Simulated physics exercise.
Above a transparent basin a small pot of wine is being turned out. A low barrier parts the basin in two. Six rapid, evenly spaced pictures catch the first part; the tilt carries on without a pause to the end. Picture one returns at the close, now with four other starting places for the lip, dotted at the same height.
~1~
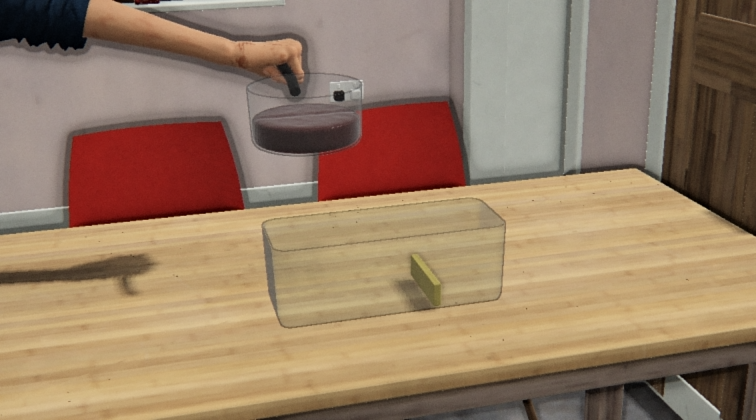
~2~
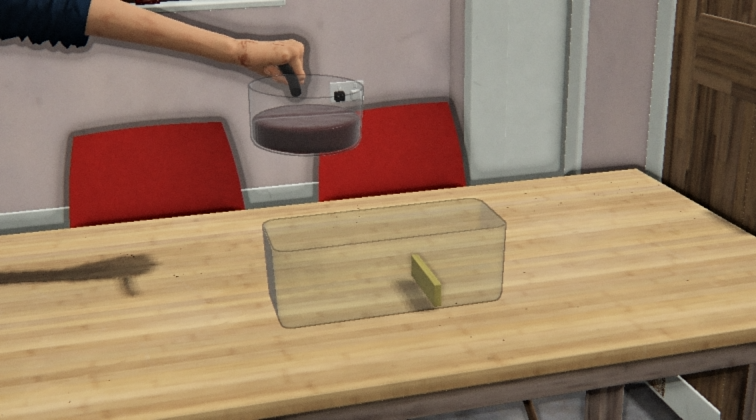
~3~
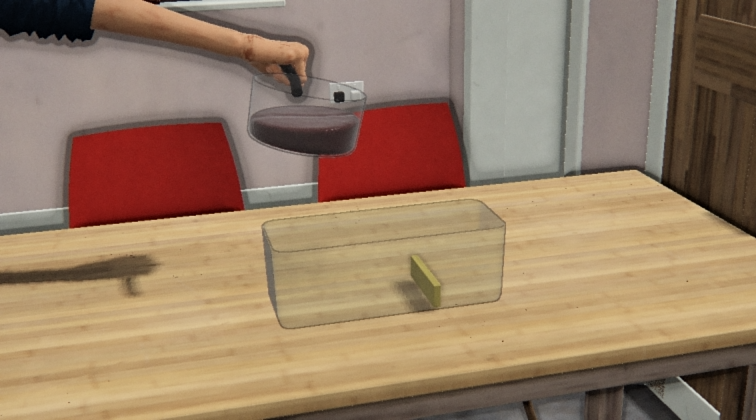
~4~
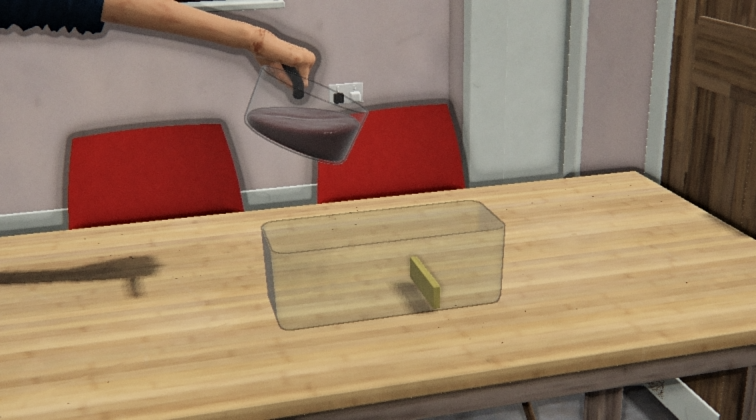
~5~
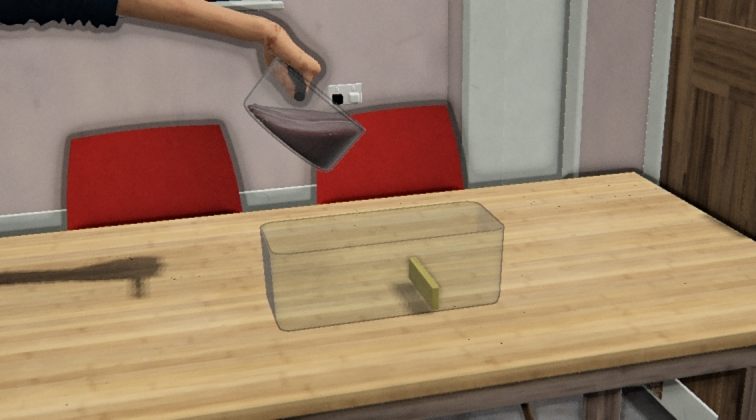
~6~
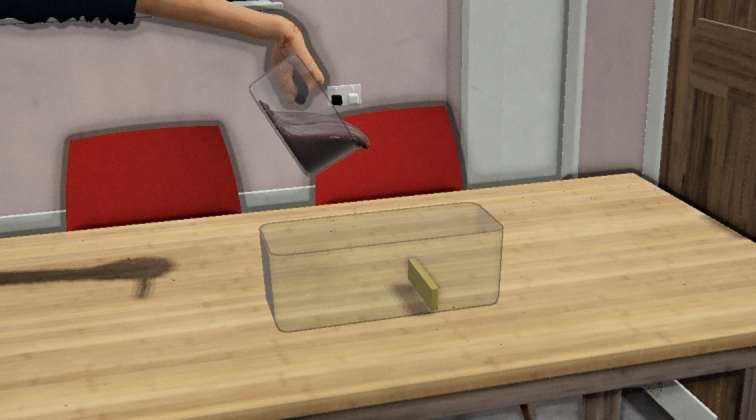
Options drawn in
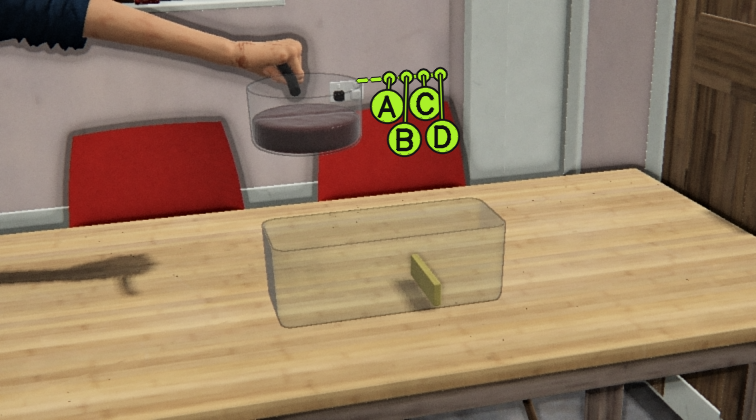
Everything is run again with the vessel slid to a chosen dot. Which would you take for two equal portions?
Take B.
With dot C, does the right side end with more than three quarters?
No.
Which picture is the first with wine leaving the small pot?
In picture 6.
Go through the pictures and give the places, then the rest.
Upright, lip at (358, 80); basin from (278, 327) to (501, 297); top of the wall at (425, 269); nothing has left yet.
Tipped about 3°, lip at (360, 84); nothing has left yet.
Tipped about 12°, lip at (363, 93); nothing has left yet.
Tipped about 26°, lip at (365, 108); nothing has left yet.
Tipped about 42°, lip at (362, 126); nothing has left yet.
Tipped about 60°, lip at (355, 145); wine is over the lip, down to (367, 146).
On the marked copy, A at (389, 78); B at (406, 77); C at (423, 75); D at (440, 74).
With A, about 70 % ends left of the wall and 27 % right of it; 3 % is lost outside.
With B, about 50 % ends left of the wall and 46 % right of it; 4 % is lost outside.
With C, about 32 % ends left of the wall and 62 % right of it; 6 % is lost outside.
With D, about 27 % ends left of the wall and 67 % right of it; 7 % is lost outside.
